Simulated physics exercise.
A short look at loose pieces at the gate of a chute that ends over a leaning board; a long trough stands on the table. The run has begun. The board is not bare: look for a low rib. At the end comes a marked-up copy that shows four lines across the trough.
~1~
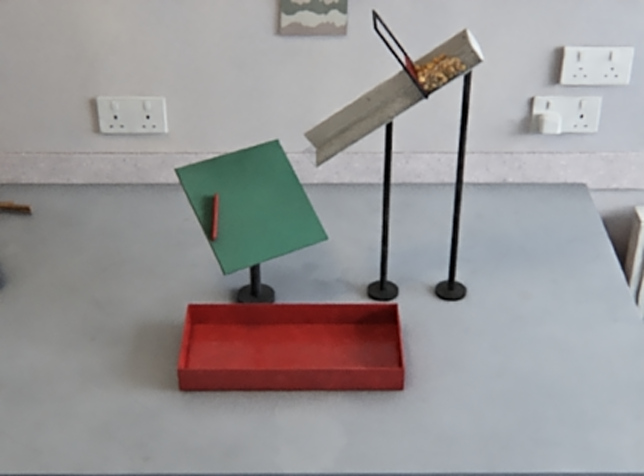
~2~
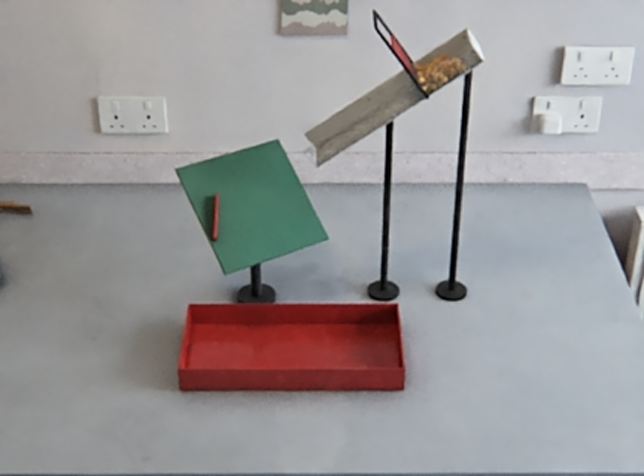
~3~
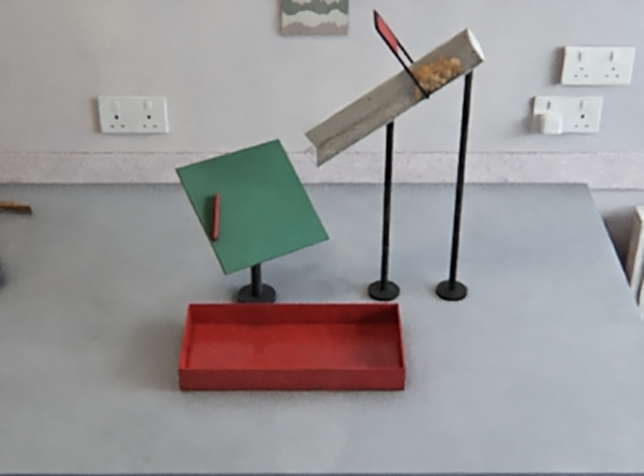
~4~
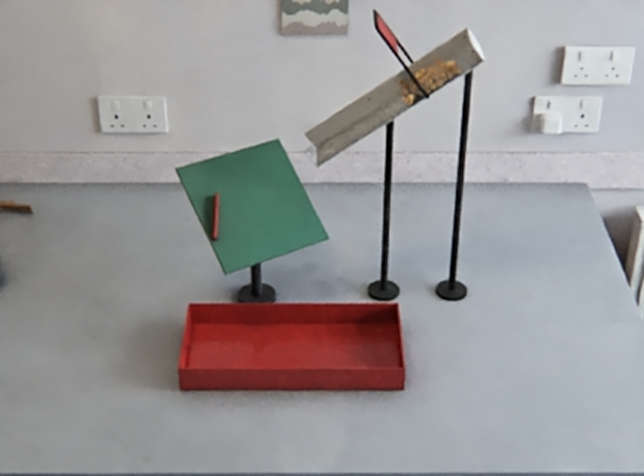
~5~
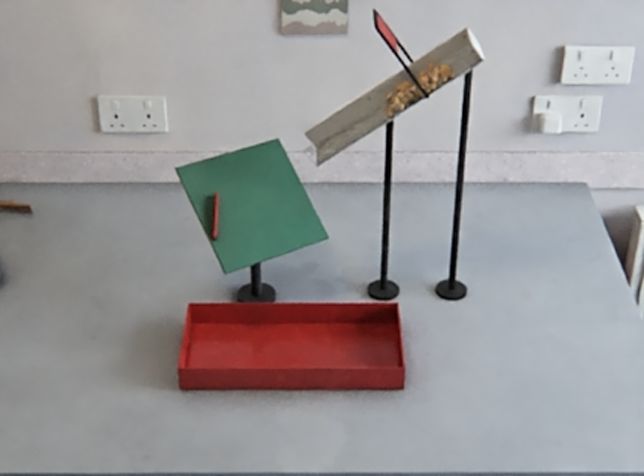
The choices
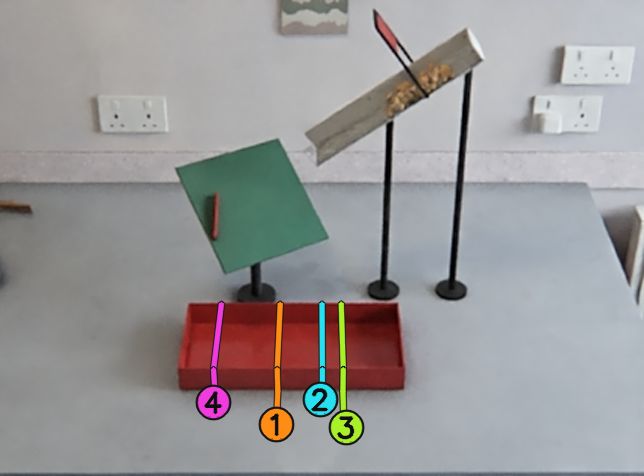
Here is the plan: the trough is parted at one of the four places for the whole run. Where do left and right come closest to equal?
1.
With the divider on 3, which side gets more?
The left side.
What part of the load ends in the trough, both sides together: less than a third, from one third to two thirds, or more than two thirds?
More than two thirds.
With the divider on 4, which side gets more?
The right side.
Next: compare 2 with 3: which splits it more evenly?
Here it is line 2.
On the marked copy, line 1 crosses the front rim at (277, 368); line 2 crosses the front rim at (322, 368); line 3 crosses the front rim at (343, 368); line 4 crosses the front rim at (213, 368).
With 1, of what is caught, roughly half on the left of the divider, roughly half on the right.
With 2, of what is caught, the larger part on the left of the divider, about a tenth on the right.
With 3, of what is caught, almost all on the left of the divider, just a few on the right.
With 4, of what is caught, not one piece on the left of the divider, every piece on the right.
